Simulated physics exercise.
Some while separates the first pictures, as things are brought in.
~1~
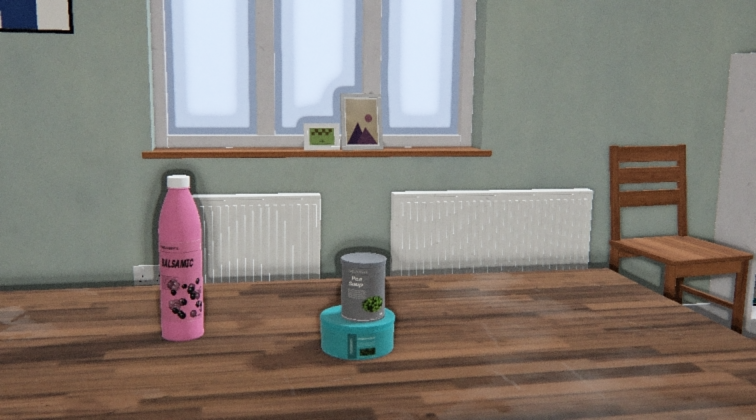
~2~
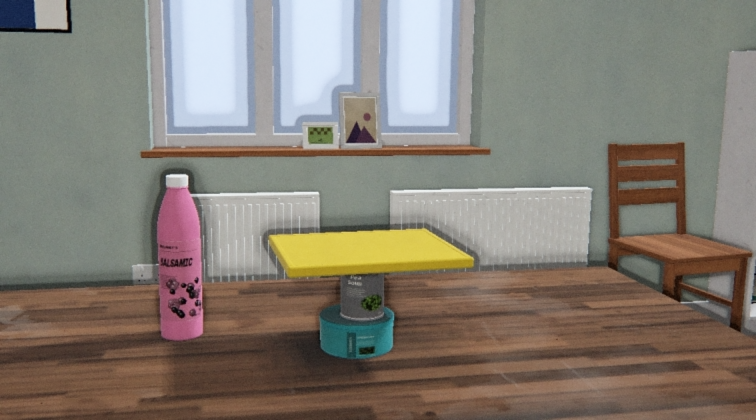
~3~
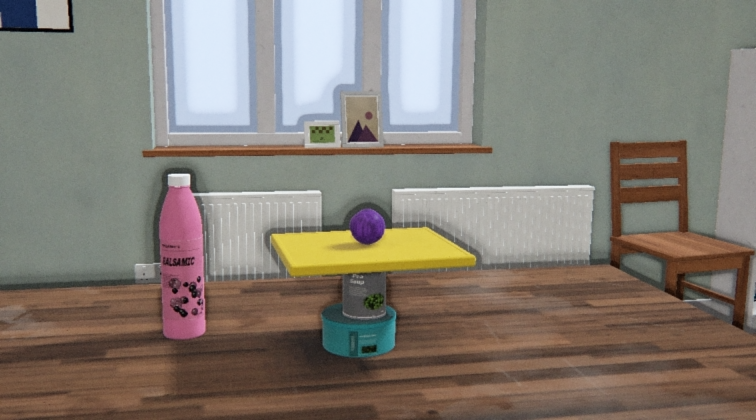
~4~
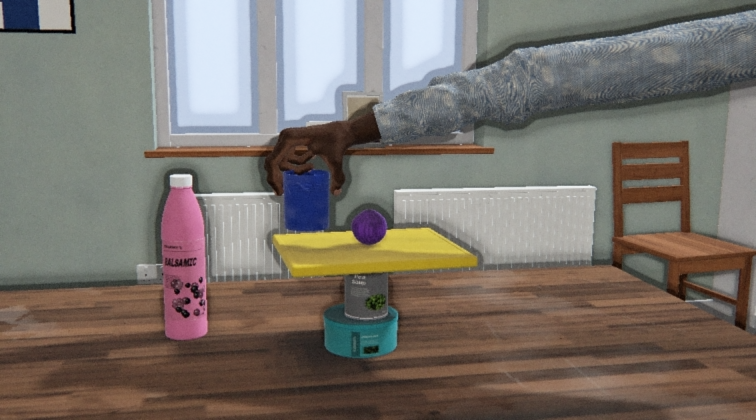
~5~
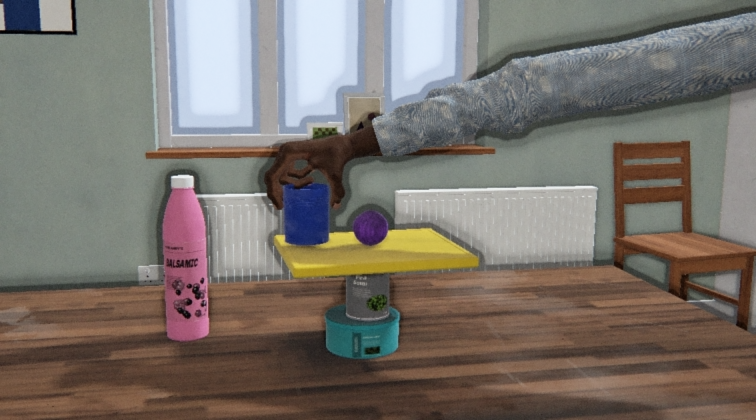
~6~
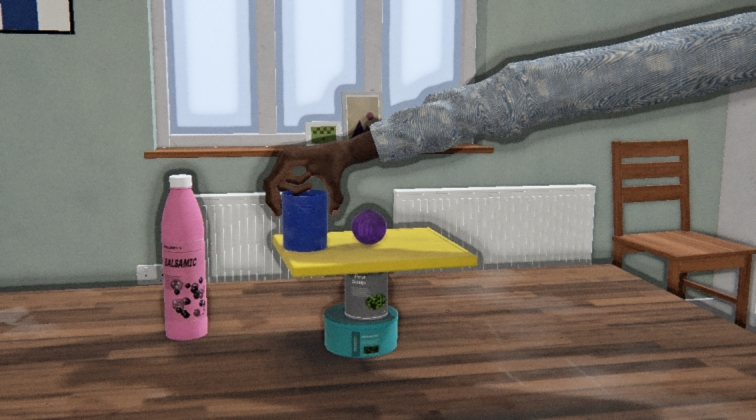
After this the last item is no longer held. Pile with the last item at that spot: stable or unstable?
Nothing comes down.
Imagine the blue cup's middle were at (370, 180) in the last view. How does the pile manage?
After that, the pile falls over.
Then, 0.60 s later than the last frame, all is still.
Then, 1.50 s later than the last frame, blue cup resting near (304, 221).
When it is over, all 6 as before. End places, in pixels of the last picture, blue cup near (304, 221). The pile stays up.
